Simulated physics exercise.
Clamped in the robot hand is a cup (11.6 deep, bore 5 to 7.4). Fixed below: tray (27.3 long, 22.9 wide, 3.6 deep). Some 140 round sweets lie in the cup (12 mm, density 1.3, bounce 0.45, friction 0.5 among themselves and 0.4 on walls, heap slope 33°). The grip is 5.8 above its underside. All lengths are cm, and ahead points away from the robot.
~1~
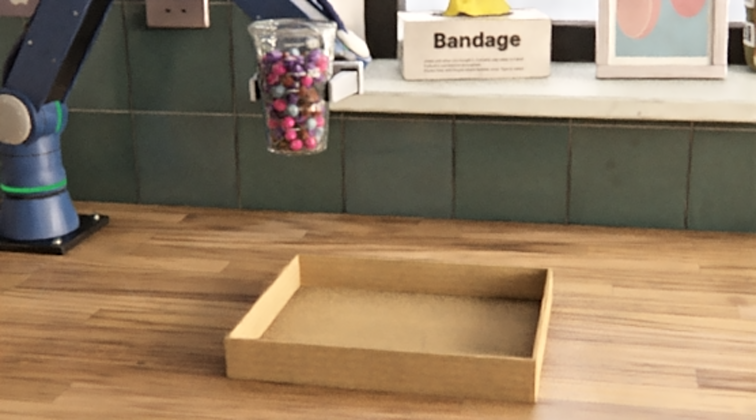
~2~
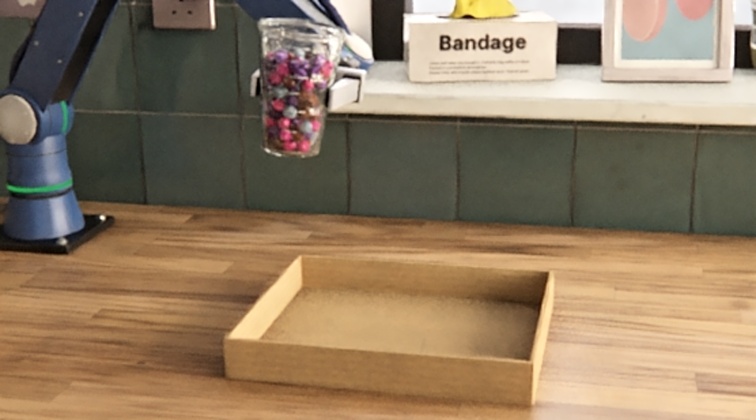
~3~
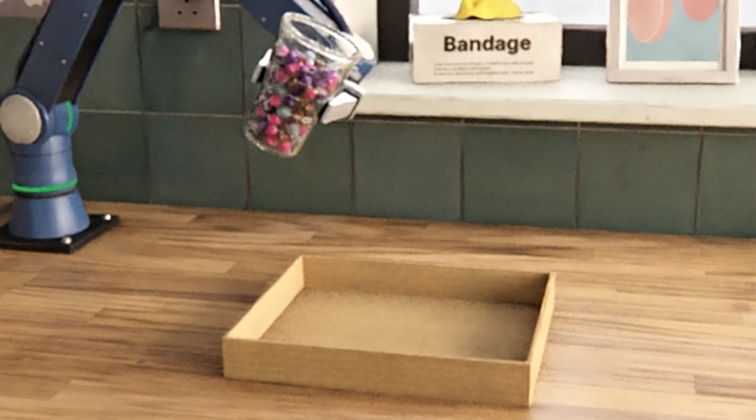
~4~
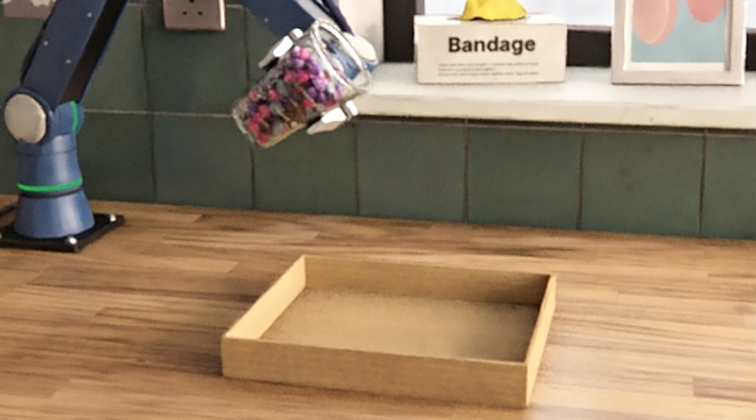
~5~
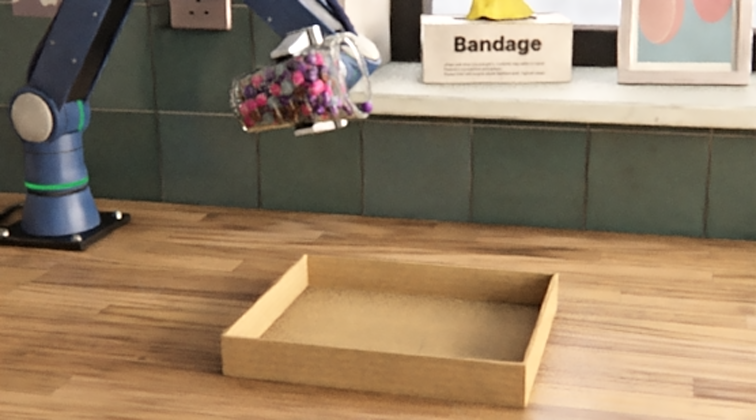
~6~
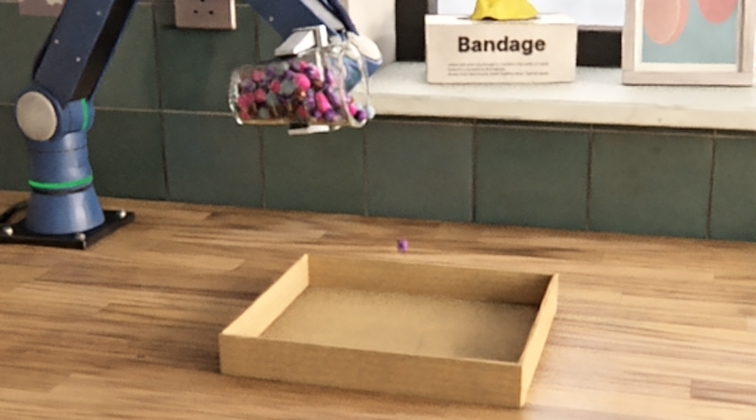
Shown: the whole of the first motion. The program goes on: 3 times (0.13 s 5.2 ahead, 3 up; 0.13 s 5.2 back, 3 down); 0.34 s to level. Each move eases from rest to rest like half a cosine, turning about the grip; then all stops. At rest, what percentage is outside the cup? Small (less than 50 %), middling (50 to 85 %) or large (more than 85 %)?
Answer: Large; more than 85 % of the round sweets finish outside the cup.
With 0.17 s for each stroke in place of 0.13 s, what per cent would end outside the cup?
Then about 90 per cent.
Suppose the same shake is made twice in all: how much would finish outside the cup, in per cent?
Then about 95 per cent.
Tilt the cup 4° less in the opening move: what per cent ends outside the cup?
Some 100 per cent.
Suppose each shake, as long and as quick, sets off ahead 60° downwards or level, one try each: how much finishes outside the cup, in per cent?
Some 35 and 90 per cent.
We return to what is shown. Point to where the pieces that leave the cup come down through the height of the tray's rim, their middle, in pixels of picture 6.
Around (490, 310).
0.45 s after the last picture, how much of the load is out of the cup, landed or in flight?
Some 85 per cent.
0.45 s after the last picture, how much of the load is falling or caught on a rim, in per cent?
Some 3 per cent.
Then, 0.45 s after the last picture, tilted 82° forward, highest piece 25 above the table; 114 in the tray, 18 in the cup, 6 on the table or floor, 4 in flight or on a rim.
Then, 0.90 s after the last picture, tilted 61° forward, highest piece 24 above the table; 131 in the tray, 9 on the table or floor, 2 in the cup.
Then, 1.32 s after the last picture, level, highest piece 20 above the table; 131 in the tray, 9 on the table or floor, 2 in the cup.
Then, 2.37 s after the last picture, level, highest piece 20 above the table; 131 in the tray, 9 on the table or floor, 2 in the cup.
Final count, 131 in the tray, 9 on the table or floor, 2 in the cup. That is 99 % outside the cup.
